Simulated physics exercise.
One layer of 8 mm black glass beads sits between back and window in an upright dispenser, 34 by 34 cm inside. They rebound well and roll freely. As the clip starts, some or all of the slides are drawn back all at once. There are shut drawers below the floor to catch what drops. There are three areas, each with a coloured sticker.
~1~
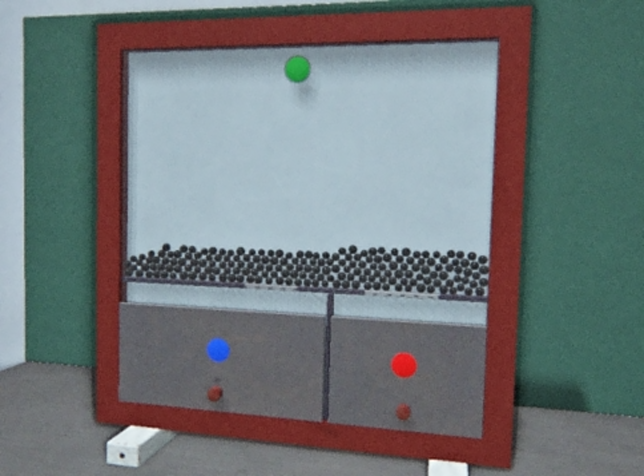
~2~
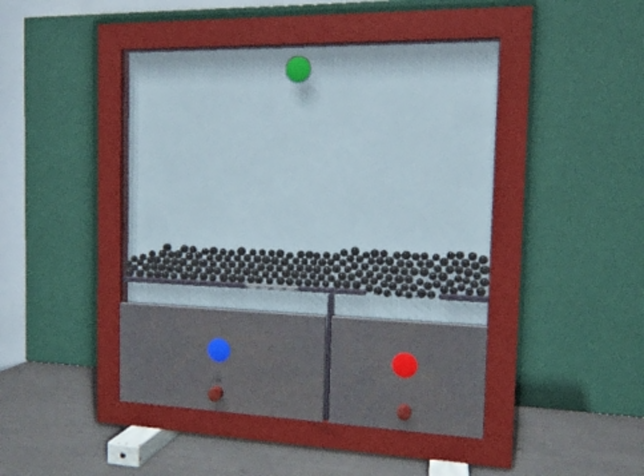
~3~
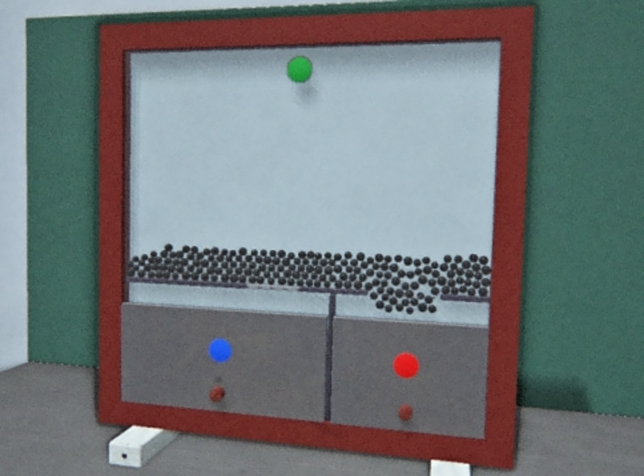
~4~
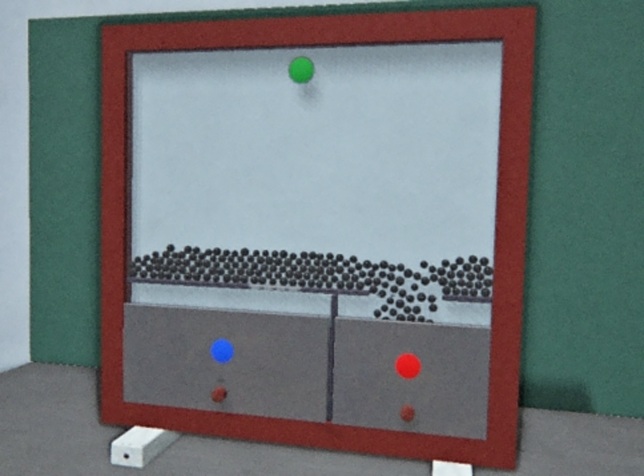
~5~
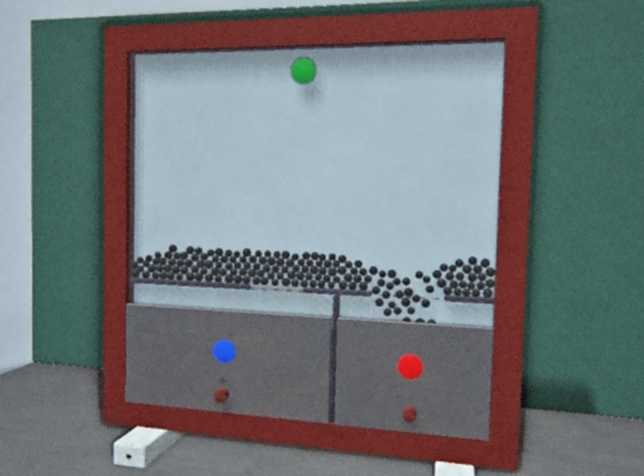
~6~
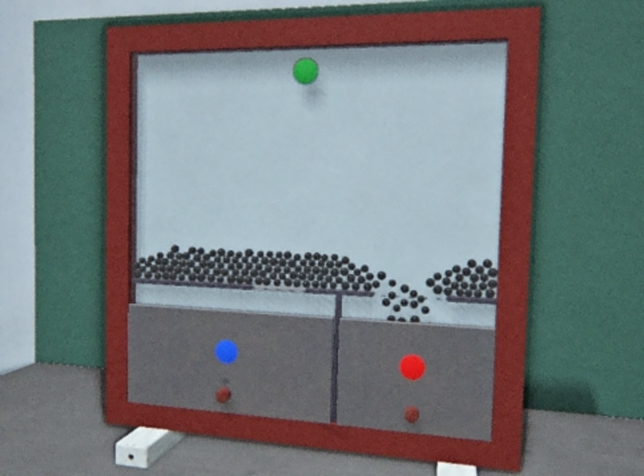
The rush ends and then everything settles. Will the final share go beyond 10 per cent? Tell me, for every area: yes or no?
Red - Yes. Blue - No. Green - Yes.
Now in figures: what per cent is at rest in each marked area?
Red drawer 45, blue drawer 0, green store 55.
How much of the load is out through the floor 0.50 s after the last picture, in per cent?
Roughly 40 in every hundred.
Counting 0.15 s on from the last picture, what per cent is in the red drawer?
30 %.
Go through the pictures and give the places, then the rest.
About 190 beads; load centre (308, 269); red (404, 365), blue (218, 350), green (298, 70); slides (242, 285) to (303, 289), (361, 292) to (443, 297), in the first frame.
In the second frame, 1 of 2 slides gone; load centre (309, 269); 1 out.
Load centre (310, 269); 12 out, in the third frame.
Load centre (303, 269); 25 out, in the fourth frame.
Load centre (300, 276); 35 out, in the fifth frame.
Load centre (294, 275); 44 out, in the sixth frame.
Then, 0.15 s later than the last picture, 30 % are out; red 30 %, green 70 %.
Then, 0.50 s later than the last picture, 40 % are out; red 40 %, green 60 %.
Then, 1.20 s later than the last picture, 45 % are out; red 45 %, green 55 %.
All still 2.4 s after it, 45 % are out; red 45 %, blue 0 %, green 55 %.
